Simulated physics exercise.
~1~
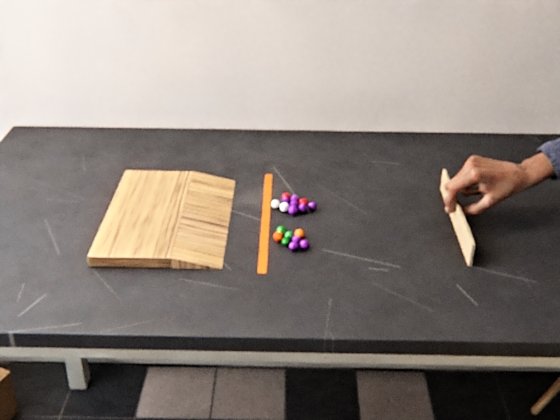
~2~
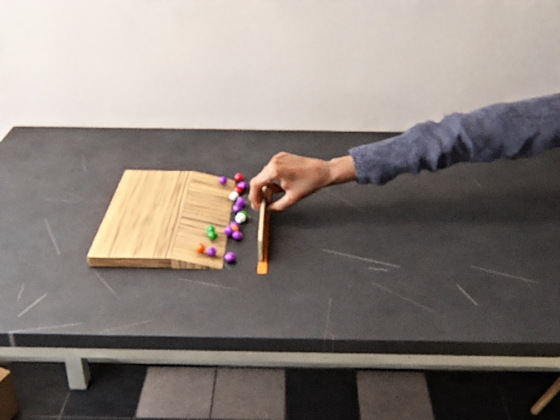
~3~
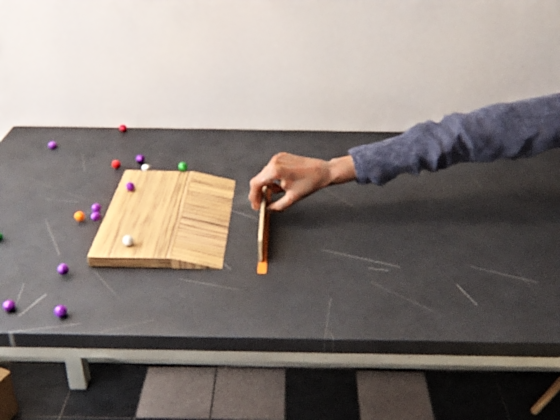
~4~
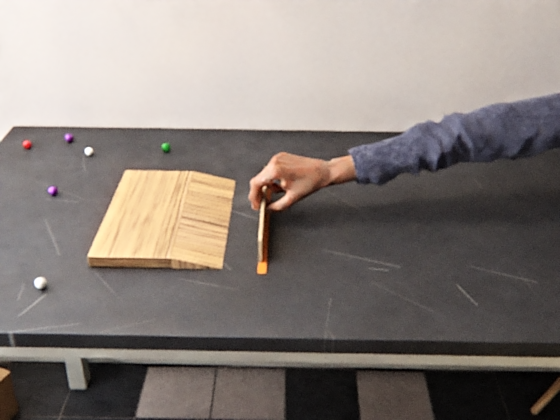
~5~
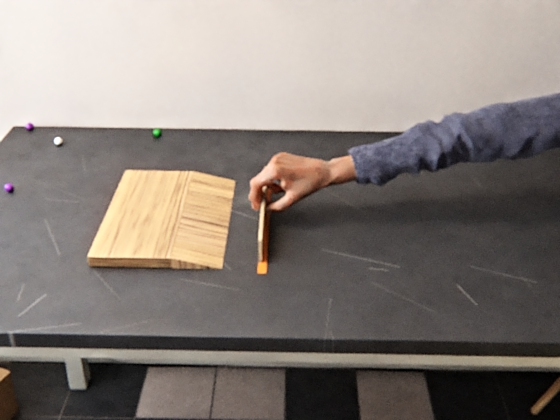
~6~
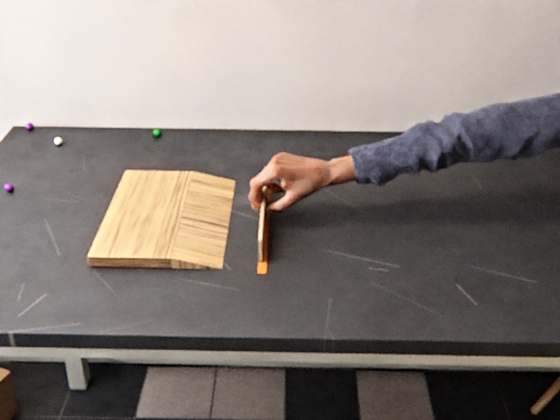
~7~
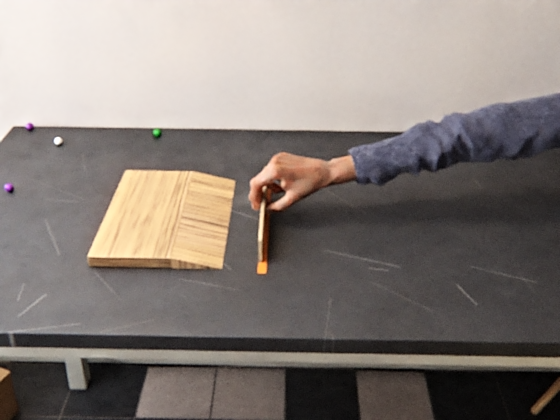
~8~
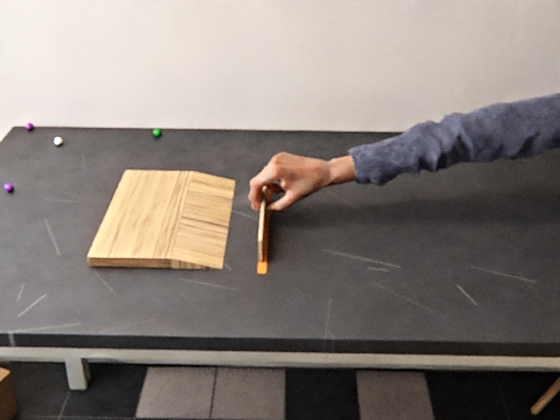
Hand sweeping a card left to orange tape, sending two clusters of colourful beads over a wooden wedge, four remaining beyond.
